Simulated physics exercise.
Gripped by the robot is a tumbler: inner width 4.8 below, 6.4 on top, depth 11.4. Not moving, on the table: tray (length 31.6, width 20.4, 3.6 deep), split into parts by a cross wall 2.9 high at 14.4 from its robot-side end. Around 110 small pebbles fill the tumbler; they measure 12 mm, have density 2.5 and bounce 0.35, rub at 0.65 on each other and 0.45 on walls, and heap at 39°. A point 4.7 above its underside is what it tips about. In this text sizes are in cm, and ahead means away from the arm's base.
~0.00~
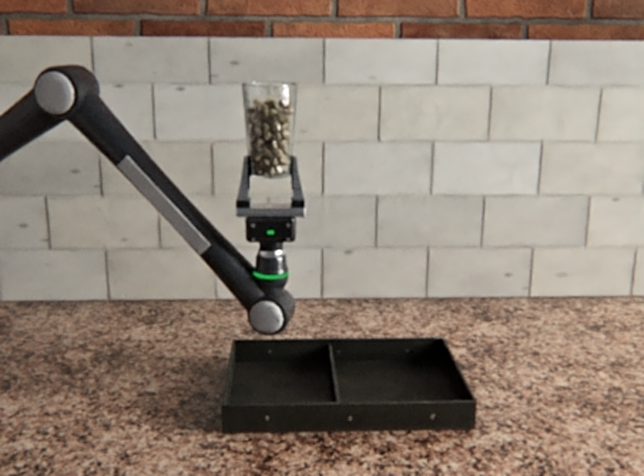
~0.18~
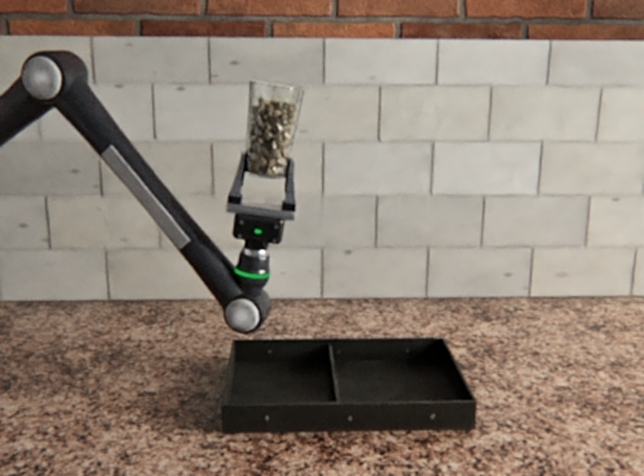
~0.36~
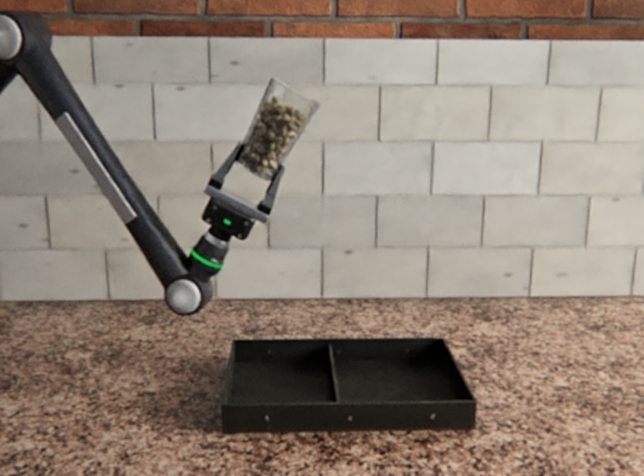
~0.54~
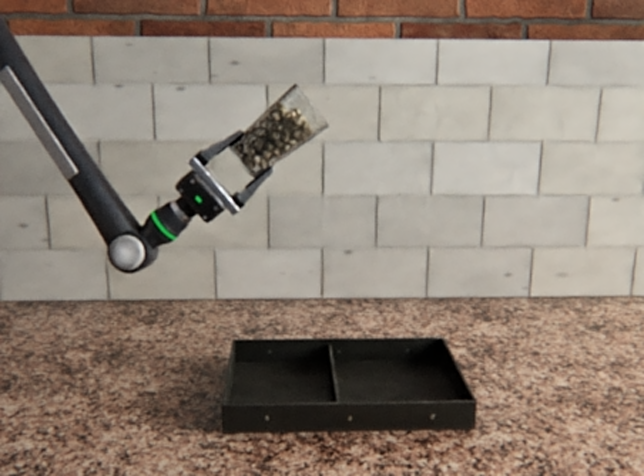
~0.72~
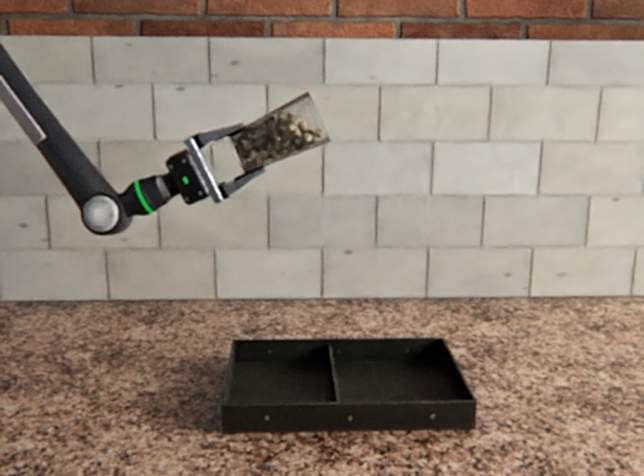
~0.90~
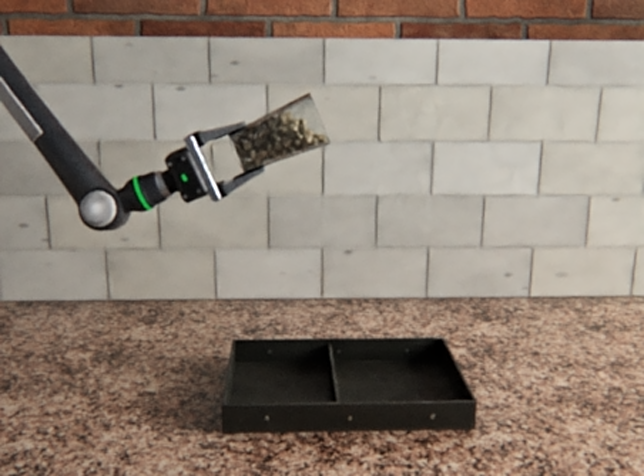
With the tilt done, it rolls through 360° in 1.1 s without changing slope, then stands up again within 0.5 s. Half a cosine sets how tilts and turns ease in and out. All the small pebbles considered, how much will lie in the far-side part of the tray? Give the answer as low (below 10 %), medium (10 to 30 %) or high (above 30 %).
Low, below 10 %.
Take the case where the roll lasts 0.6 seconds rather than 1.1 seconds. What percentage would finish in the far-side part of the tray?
Around 0 %.
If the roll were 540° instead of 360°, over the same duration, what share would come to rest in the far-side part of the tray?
Around 0 %.
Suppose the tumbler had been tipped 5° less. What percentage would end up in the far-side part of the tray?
Estimate: Around 0 %.
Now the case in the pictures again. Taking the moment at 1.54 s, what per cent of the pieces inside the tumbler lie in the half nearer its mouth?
Roughly 45 percent.
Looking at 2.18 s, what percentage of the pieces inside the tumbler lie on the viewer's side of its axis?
50 in a hundred, more or less.
By 1.54 s, tipped 67°, highest piece 39 above the table; 110 in the tumbler.
By 2.18 s, tipped 48°, highest piece 40 above the table; 110 in the tumbler.
By 2.70 s, upright, highest piece 41 above the table; 110 in the tumbler.
By 3.40 s, upright, highest piece 41 above the table; 110 in the tumbler.
Final count, 110 in the tumbler. That is 0 % in the far-side part of the tray.
